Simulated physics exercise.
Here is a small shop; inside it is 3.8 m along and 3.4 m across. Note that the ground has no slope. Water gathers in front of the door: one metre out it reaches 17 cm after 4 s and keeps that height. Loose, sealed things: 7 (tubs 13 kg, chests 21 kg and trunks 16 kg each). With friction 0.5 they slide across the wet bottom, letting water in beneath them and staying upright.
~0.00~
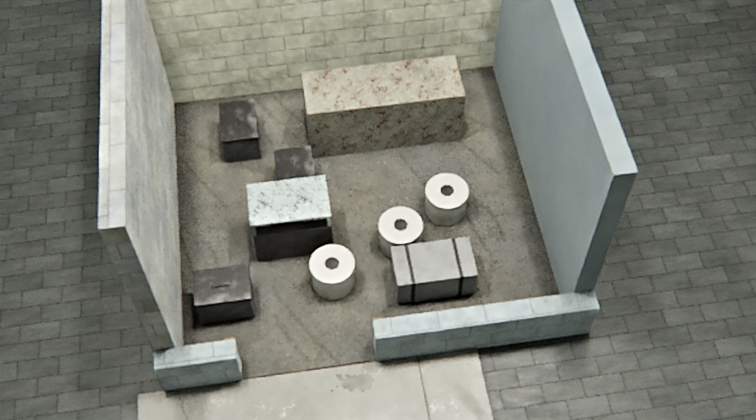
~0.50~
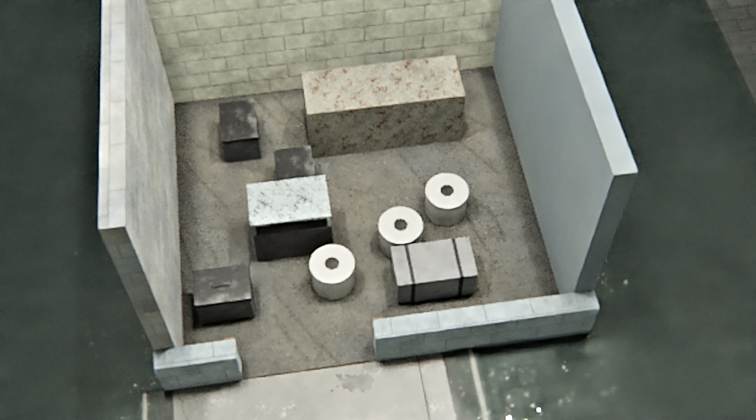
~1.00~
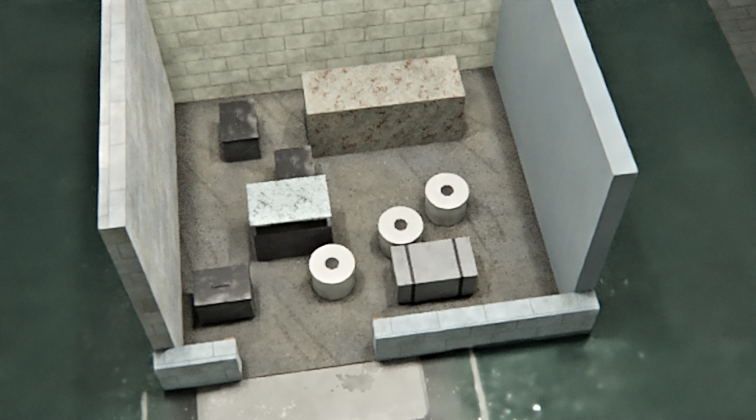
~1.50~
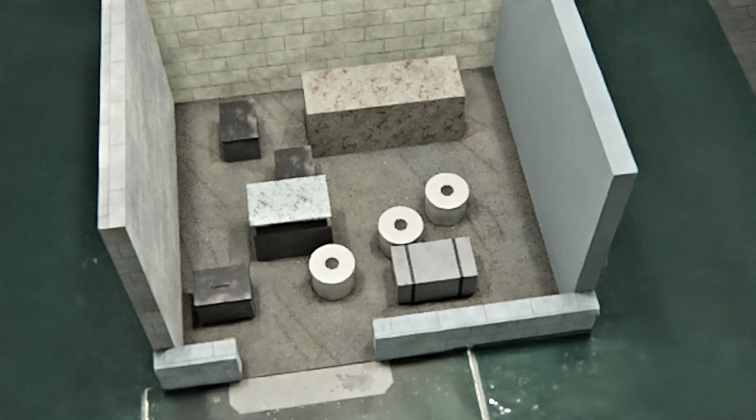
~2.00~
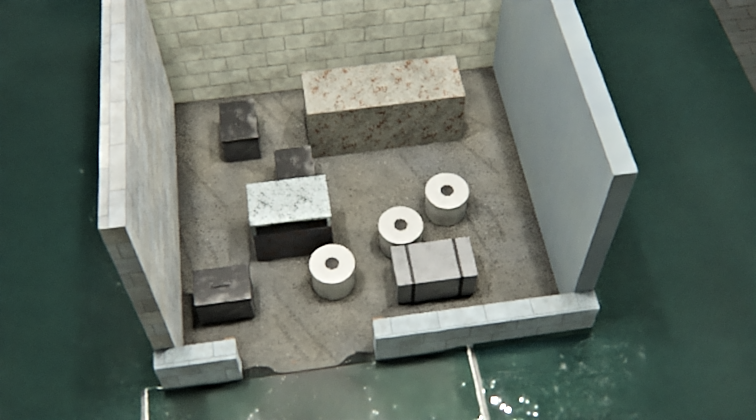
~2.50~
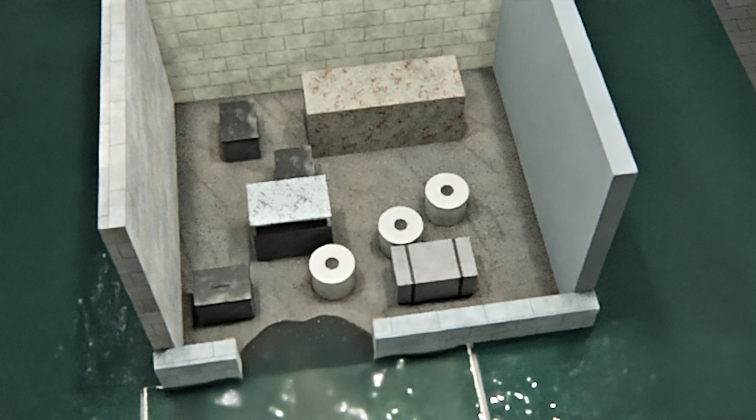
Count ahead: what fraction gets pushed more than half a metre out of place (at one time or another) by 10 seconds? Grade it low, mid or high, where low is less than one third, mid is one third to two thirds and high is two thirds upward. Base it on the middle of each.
Grade: Mid.
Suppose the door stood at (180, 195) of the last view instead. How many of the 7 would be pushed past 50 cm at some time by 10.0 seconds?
So the tally would be 3.
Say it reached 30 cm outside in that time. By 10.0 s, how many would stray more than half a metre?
The count would be 7.
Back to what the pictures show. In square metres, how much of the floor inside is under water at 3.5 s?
I'd estimate close to 1.0 m2.
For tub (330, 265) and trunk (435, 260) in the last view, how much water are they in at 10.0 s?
Depths: Near 9 cm, then near 7 cm.
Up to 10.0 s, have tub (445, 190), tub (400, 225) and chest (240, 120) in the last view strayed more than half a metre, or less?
In turn: Short of it, under, under.
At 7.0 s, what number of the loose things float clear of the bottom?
I get 0.
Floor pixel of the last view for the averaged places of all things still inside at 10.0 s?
Mean floor pixel: About (339, 201).
After 3.5 s 0 of 7 are over 50 cm from their spots; 0 afloat.
After 4.5 s 0 of 7 are over 50 cm from their spots; 0 afloat.
After 7.0 s 3 of 7 are over 50 cm from their spots; 0 afloat.
After 10.0 s 2 of 7 are over 50 cm from their spots, and 3 have been at some point; 2 afloat.
